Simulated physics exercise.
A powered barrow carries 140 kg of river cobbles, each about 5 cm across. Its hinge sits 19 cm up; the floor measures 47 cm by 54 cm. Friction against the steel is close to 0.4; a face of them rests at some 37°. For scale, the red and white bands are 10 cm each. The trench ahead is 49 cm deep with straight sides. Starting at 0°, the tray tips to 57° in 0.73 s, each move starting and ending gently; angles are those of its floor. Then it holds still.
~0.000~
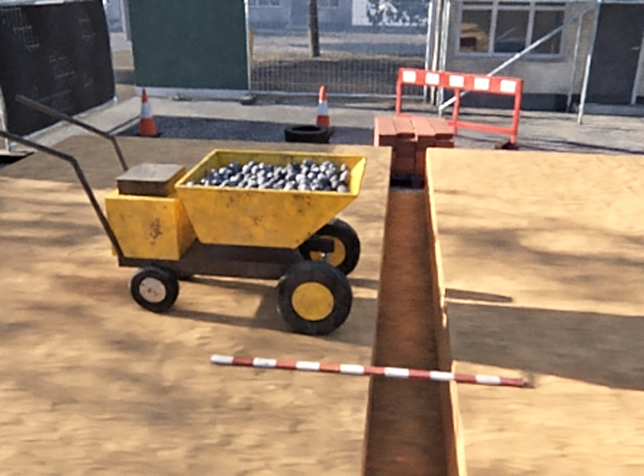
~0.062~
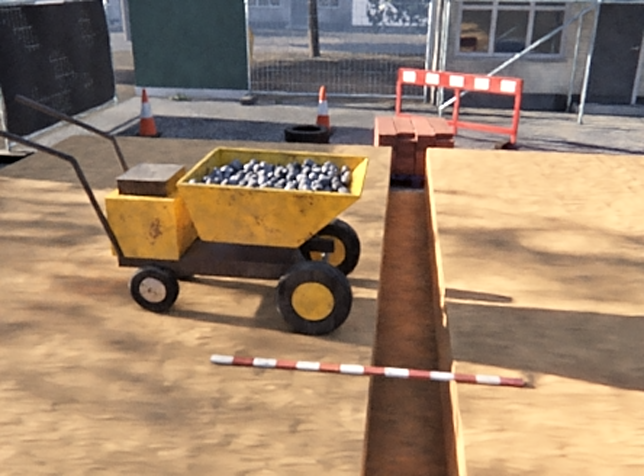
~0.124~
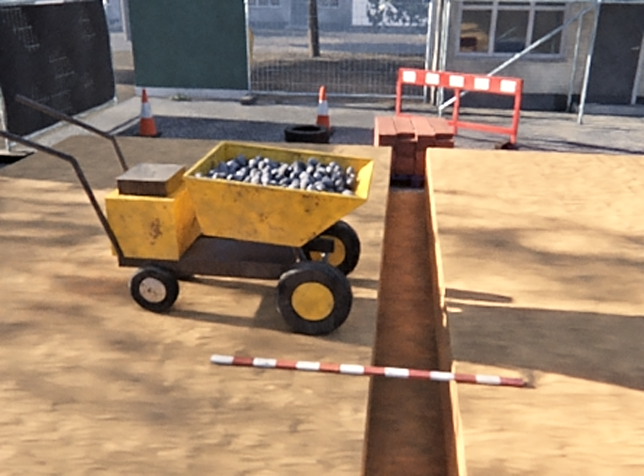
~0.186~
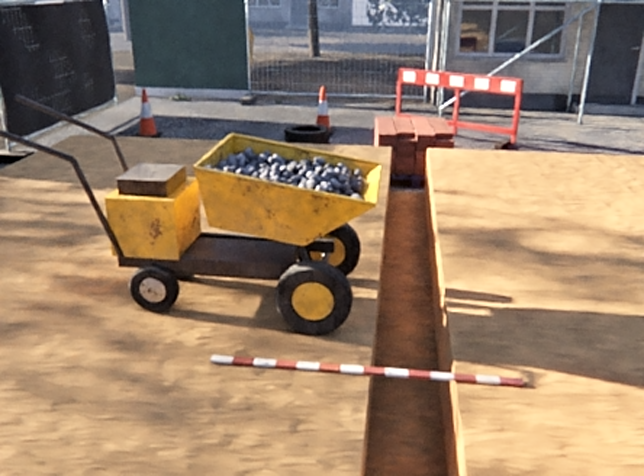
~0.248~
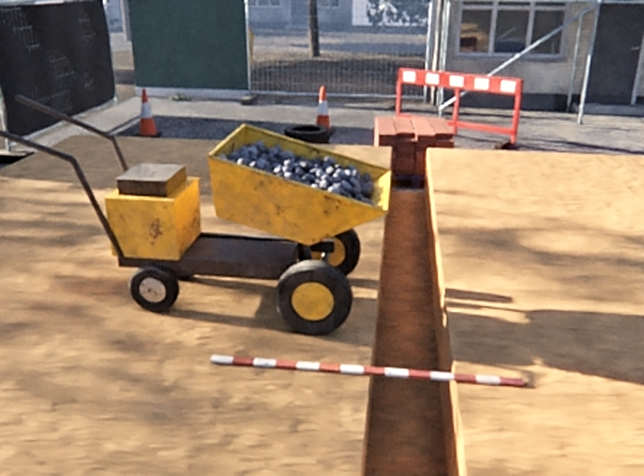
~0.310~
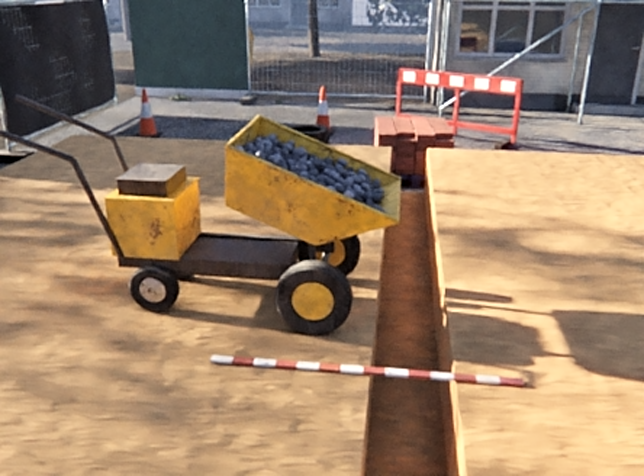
Yellow barrow tray loaded with grey stones tilting steadily toward the right beside a narrow trench, its wheeled base staying still.
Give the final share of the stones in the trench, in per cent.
Close to 33 in a hundred.
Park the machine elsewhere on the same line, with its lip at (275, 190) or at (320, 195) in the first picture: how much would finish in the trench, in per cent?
Near 90 per cent from the first place, 65 from the second.
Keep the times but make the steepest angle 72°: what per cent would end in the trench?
It would be near 20 per cent.
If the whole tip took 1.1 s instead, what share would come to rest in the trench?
In that case some 40 per cent.
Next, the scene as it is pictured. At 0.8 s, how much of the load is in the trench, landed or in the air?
Some 5 per cent.
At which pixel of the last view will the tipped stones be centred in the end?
Their middle is at about (474, 309).
After 0.6 s the floor is at 48°; 100 % in the tray; the foremost stones are at (415, 235).
After 0.8 s the floor is at 57°; 87 % in the tray, 5 % in the trench, 8 % past the trench; the foremost stones are at (479, 292).
After 1.2 s the floor is at 57°; 43 % in the tray, 5 % in the trench, 52 % past the trench; the foremost stones are at (591, 342).
After 3.1 s the floor is at 57°; 8 % in the tray, 33 % in the trench, 59 % past the trench; the foremost stones are past the picture's edge.
